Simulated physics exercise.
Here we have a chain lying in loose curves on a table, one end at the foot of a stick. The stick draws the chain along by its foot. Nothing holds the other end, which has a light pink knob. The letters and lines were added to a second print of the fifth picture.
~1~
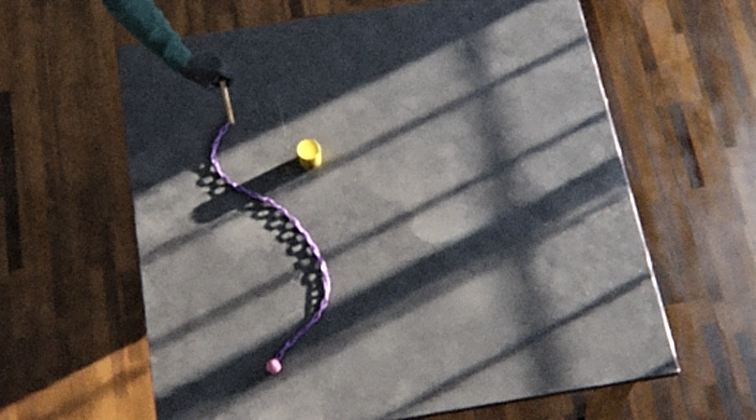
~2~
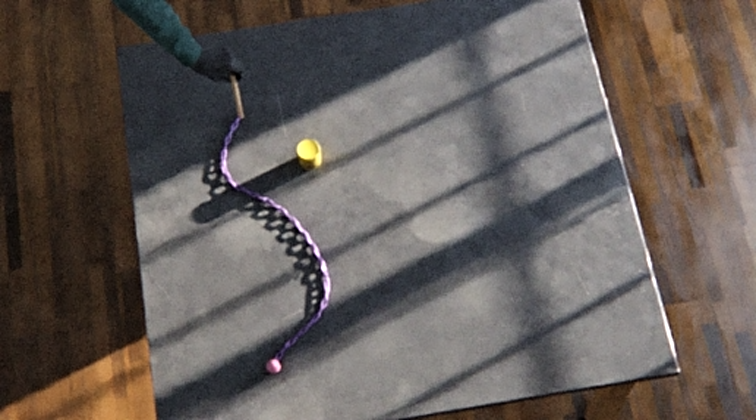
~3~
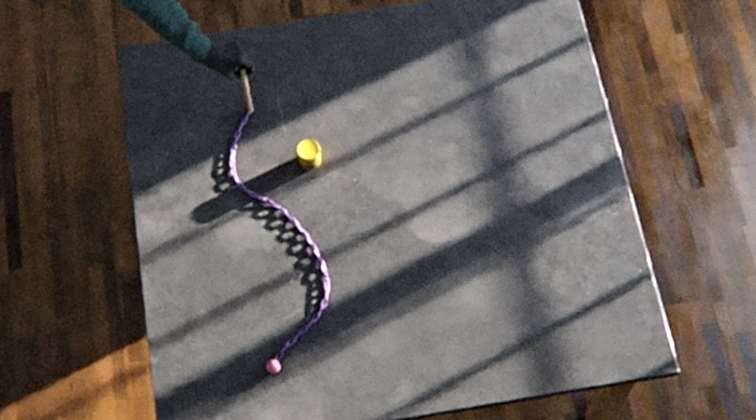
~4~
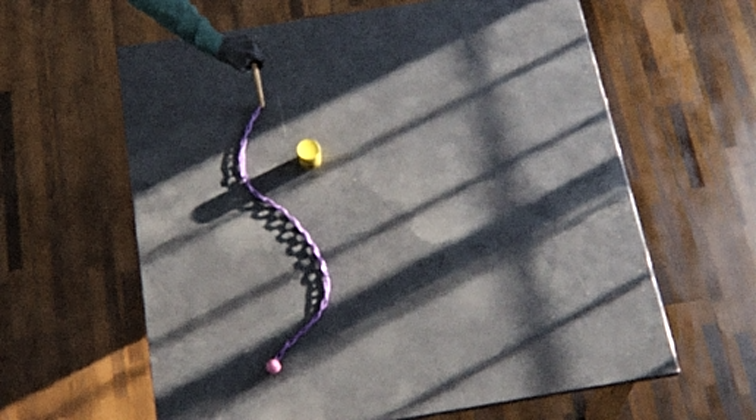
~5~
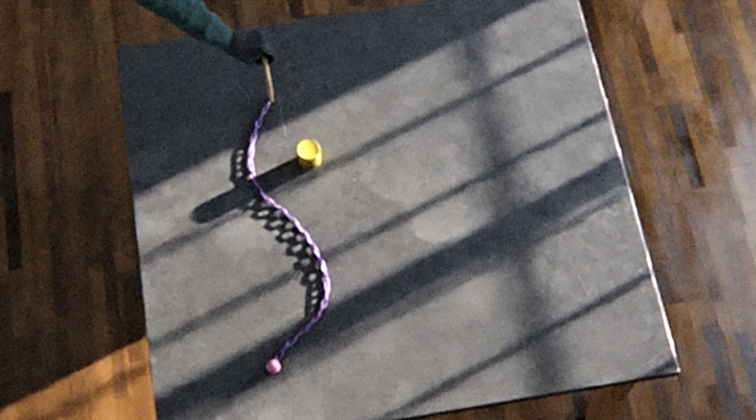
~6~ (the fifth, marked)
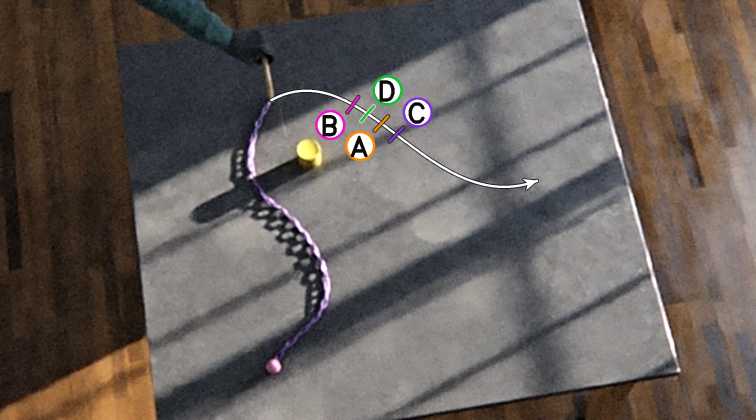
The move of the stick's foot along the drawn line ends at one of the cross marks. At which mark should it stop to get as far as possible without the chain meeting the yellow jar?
The farthest safe stop is B.
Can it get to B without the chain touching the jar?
Yes.
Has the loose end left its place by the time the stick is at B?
No.
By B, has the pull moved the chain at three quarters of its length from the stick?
By then, no.
On the marked copy, A at (381, 123); B at (353, 105); C at (396, 135); D at (367, 114); the route from (271, 100) via (401, 138) to (537, 181).
With B. Early on, foot of the stick (300, 91), middle of the chain (301, 231), free end (273, 366).
Further on, foot of the stick (330, 95), middle of the chain (301, 231), free end (273, 366).
At the end, foot of the stick (353, 105), middle of the chain (301, 231), free end (273, 366); nothing has been touched.
As for the rest, A brings the chain against the jar; C brings the chain against the jar; D brings the chain against the jar.
